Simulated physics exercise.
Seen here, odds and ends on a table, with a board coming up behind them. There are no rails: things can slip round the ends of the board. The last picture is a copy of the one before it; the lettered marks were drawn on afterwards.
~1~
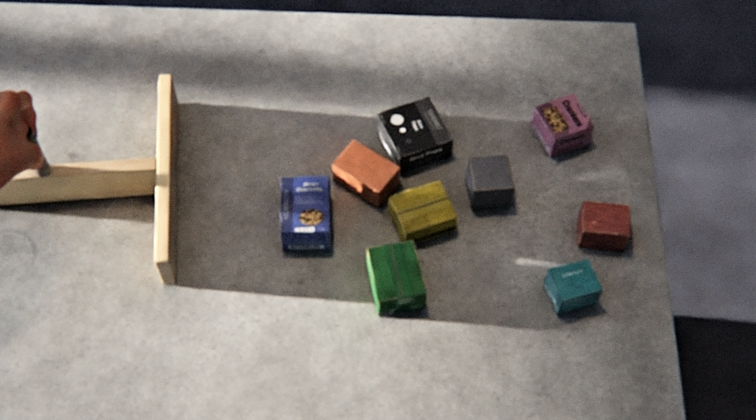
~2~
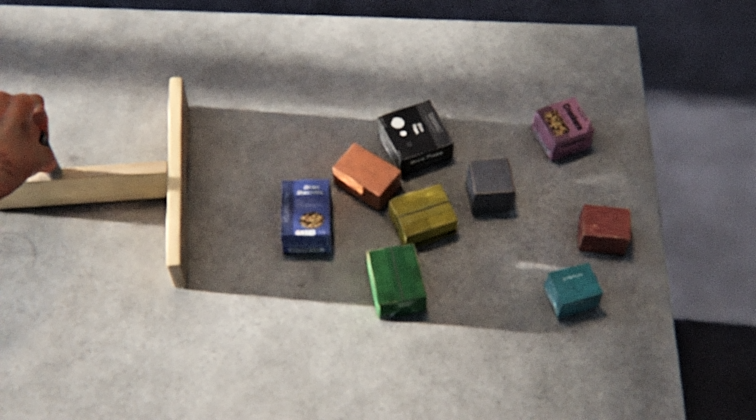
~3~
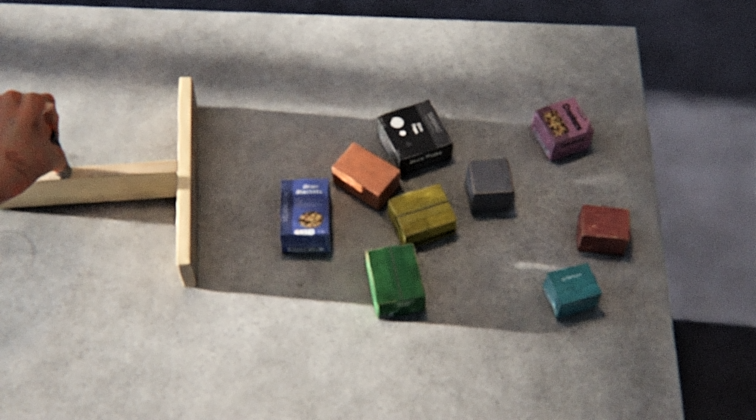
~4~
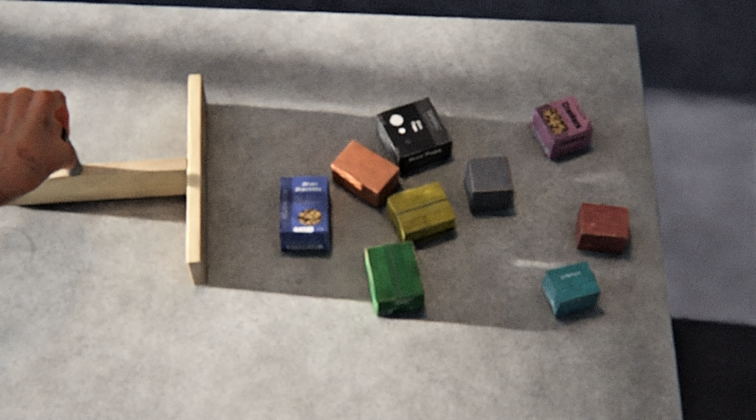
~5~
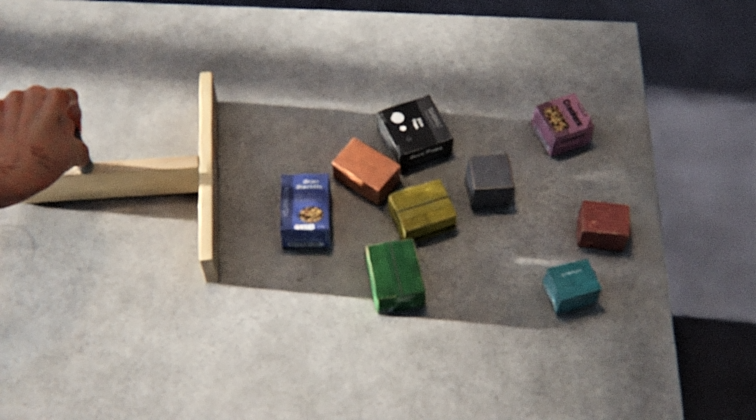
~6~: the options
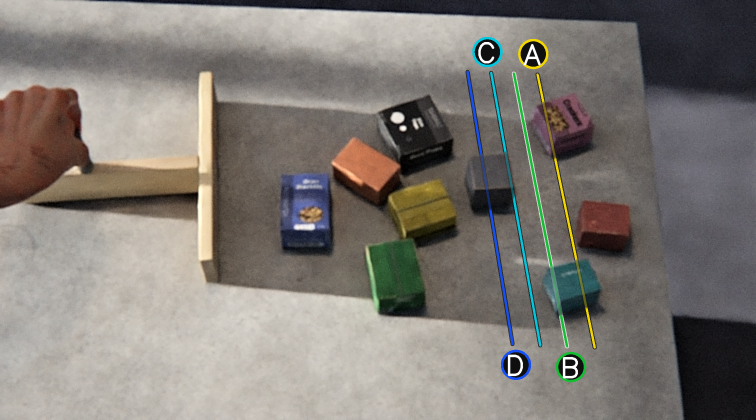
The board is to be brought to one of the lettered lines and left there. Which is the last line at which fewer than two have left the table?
It should halt at A.
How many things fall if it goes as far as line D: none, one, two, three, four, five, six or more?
In all, none.
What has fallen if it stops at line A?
It is the red block.
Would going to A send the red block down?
Yes.
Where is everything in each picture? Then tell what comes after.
In the first frame, red block (604, 226); turquoise box (573, 287); blue packet (306, 213).
In the second frame, board (174, 166); orange block (367, 177).
In the third frame, board (184, 165); green box (396, 280).
In the fourth frame, board (195, 163); yellow box (421, 214).
In the fifth frame, board (206, 161); red block (604, 225); turquoise box (572, 286); blue packet (306, 210).
On the marked copy, A at (564, 200); B at (538, 199); C at (514, 198); D at (488, 197).
Following A. Soon after the start, board (335, 166); black packet (418, 127); blue packet (370, 217).
Later, board (465, 171); yellow box (550, 217); grey block (544, 167).
In the end, board (566, 175); red block over the edge; turquoise box (659, 289); one fallen.
As for the rest, B is within the limit but short; C is within the limit but short; D is within the limit but short.
